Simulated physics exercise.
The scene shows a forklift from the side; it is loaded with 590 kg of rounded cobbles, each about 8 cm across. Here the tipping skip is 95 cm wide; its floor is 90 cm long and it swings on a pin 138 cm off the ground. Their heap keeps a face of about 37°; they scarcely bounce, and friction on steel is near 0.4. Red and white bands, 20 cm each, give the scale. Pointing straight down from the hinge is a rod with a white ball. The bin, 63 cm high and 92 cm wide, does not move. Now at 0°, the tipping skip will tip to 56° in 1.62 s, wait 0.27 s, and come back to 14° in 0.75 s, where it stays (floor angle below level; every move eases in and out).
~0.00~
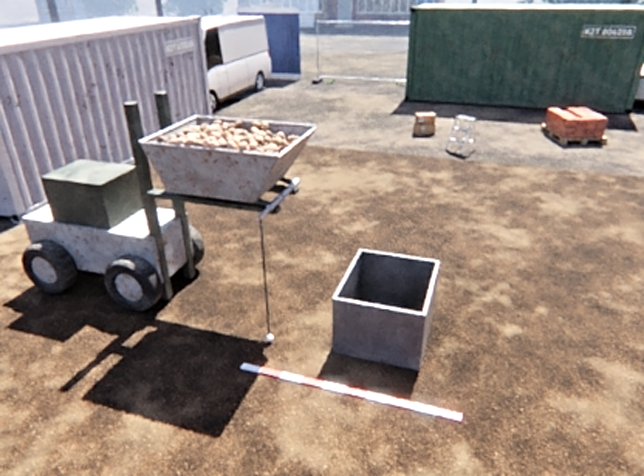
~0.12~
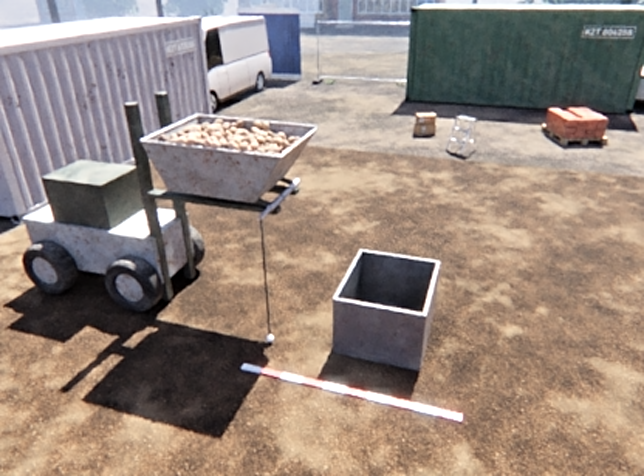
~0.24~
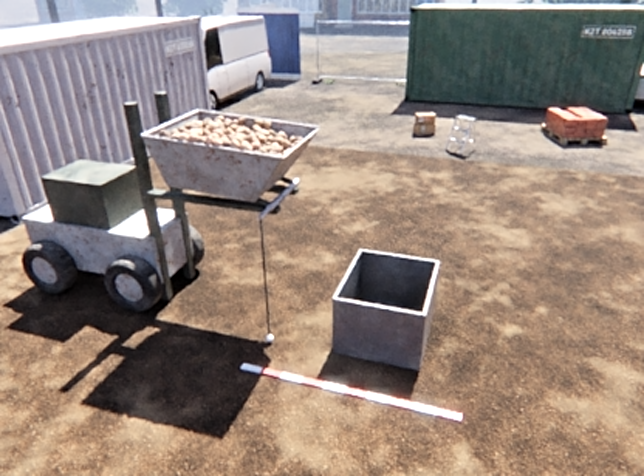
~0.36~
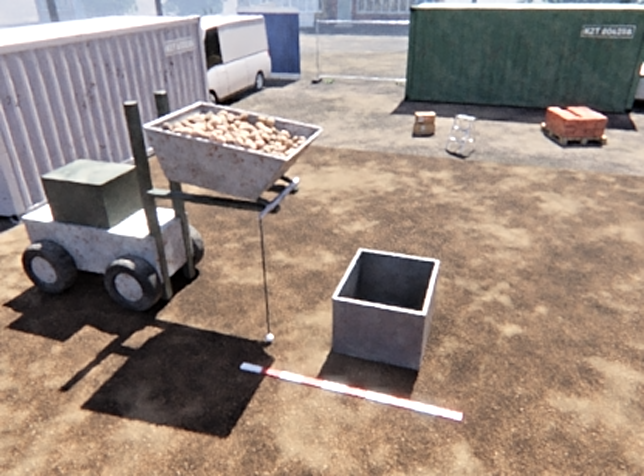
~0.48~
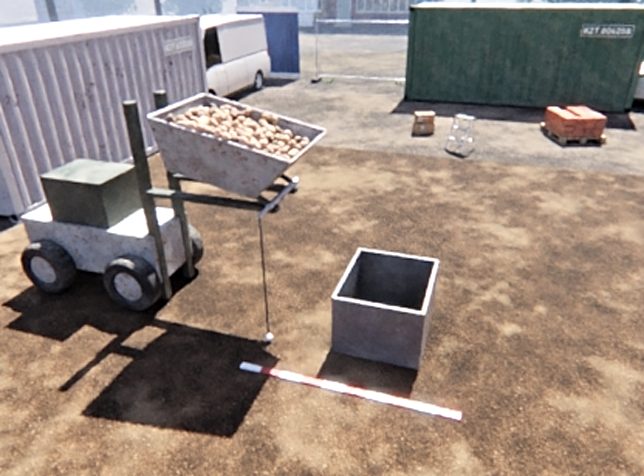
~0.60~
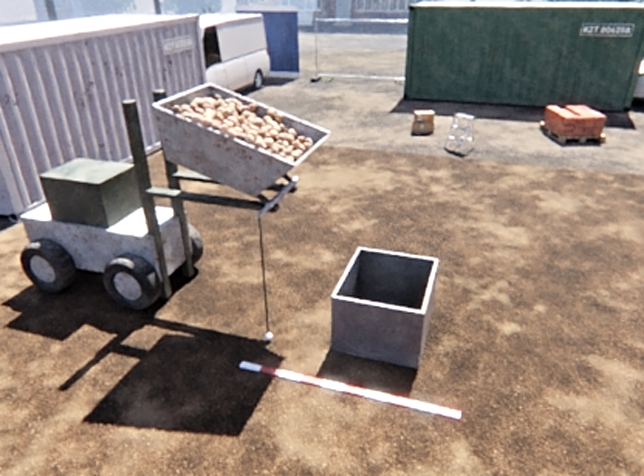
In a dirt yard with storage containers and a parked van, a forklift stood still beside an open bin while its raised skip, heaped with rounded stones, slowly tilted down toward the right.
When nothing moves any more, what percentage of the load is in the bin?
About 25 per cent.
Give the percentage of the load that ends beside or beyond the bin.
Around 10 per cent of the load ends up there.
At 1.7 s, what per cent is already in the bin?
Close to 5 per cent at that time.
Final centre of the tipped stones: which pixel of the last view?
Look at roughly (389, 326).
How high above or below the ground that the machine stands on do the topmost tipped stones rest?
Close to 28 cm above that ground.
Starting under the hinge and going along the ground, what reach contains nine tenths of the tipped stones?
Distance along the ground: Some 140 cm.
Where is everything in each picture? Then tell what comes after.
Lip at (278, 157), floor tilted 0°, highest stones at (227, 128), in the first picture.
Lip at (279, 157), floor tilted 1°, highest stones at (219, 128); the stones move at 0.2 m/s on average, in the second picture.
Lip at (282, 158), floor tilted 3°, highest stones at (210, 125); the stones move at 0.3 m/s on average, in the third picture.
Lip at (285, 160), floor tilted 7°, highest stones at (211, 119); the stones move at 0.5 m/s on average, in the fourth picture.
Lip at (290, 163), floor tilted 12°, highest stones at (210, 112); the stones move at 0.5 m/s on average, in the fifth picture.
The tipping skip is at 17°, its lip at (295, 166); the top of the load is at (211, 103); the stones move at 0.6 m/s on average, in the sixth picture.
After 1.2 s the floor is at 47°; 100 % in the tipping skip; the foremost stones are at (315, 173).
After 1.7 s the floor is at 56°; 90 % in the tipping skip, 1 % short of the bin, 6 % in the bin, 2 % beside or beyond the bin; the foremost stones are at (383, 291).
After 3.1 s the floor is at 14°; 66 % in the tipping skip, 3 % short of the bin, 23 % in the bin, 7 % beside or beyond the bin; the foremost stones are at (464, 372).
After 5.7 s the floor is at 14°; 66 % in the tipping skip, 3 % short of the bin, 23 % in the bin, 8 % beside or beyond the bin; the foremost stones are at (469, 373).
